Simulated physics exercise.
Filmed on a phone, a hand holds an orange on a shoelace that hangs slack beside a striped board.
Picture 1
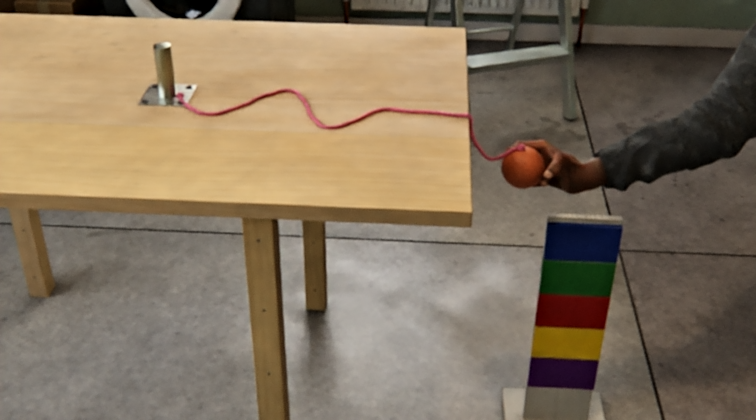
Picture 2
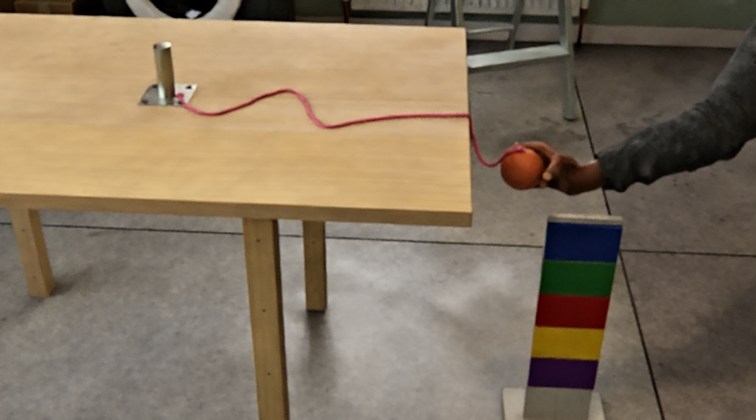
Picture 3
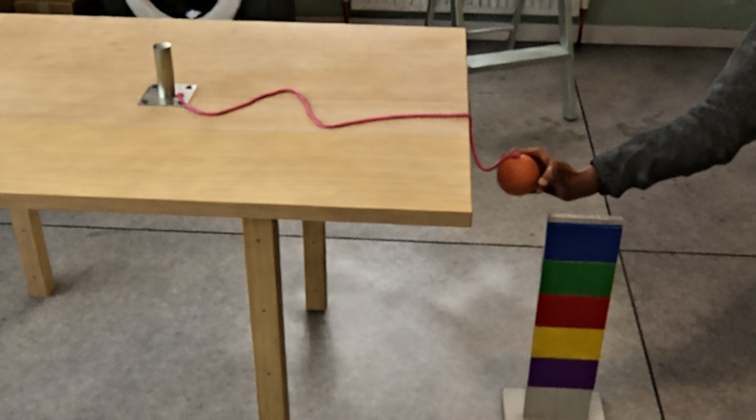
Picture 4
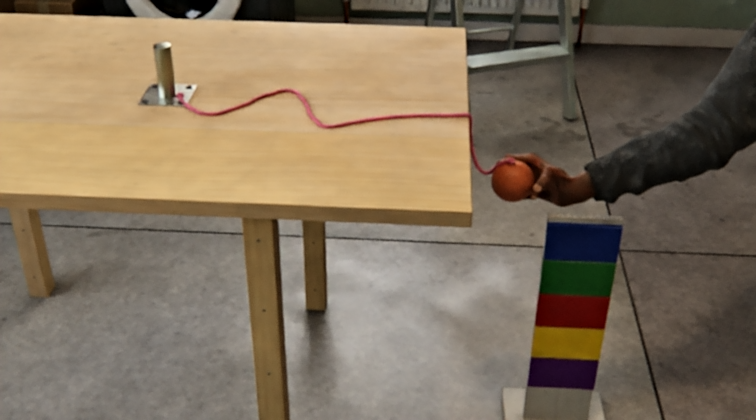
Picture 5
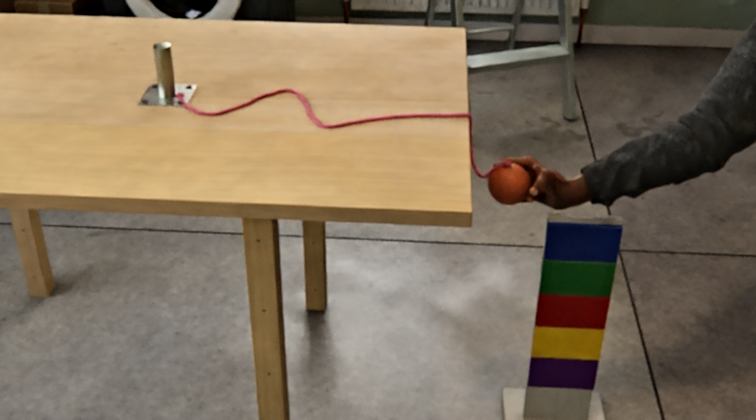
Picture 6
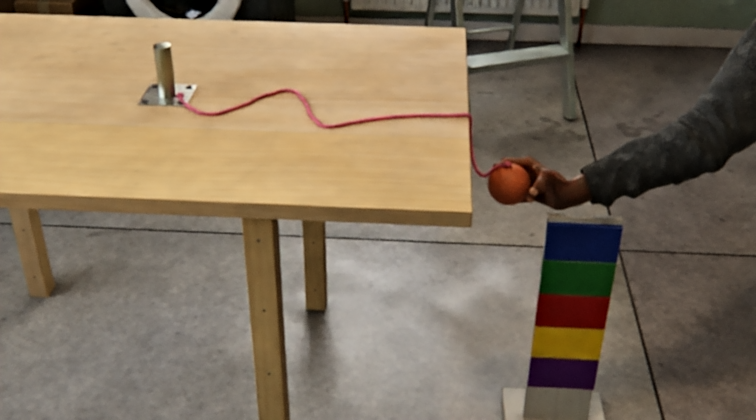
An orange ball, held at the right by a hand in a grey sleeve, shifts slightly down and left toward the table's edge, then stays almost still. A pinkish-red cord runs slack from it across the pale wooden tabletop to a metal post at the left, barely changing. The steady, slightly raised view shows a grey-floored room and an upright board striped blue, green, red, yellow and purple below the hand.
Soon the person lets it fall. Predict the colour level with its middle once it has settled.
I would say red.
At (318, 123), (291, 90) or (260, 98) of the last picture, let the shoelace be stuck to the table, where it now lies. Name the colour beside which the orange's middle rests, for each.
In order: Blue; green; green.
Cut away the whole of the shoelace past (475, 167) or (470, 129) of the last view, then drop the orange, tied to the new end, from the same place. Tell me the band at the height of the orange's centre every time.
Cut one gives green; cut two gives blue.
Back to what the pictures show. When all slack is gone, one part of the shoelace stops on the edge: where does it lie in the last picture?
Location: About (377, 119).
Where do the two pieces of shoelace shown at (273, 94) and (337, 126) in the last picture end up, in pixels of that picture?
First near (309, 107), second near (432, 119).
Soon after, orange near (466, 272); level with green.
After that, orange near (445, 301); level with red.
In the end, orange near (460, 304); level with red. The red one.
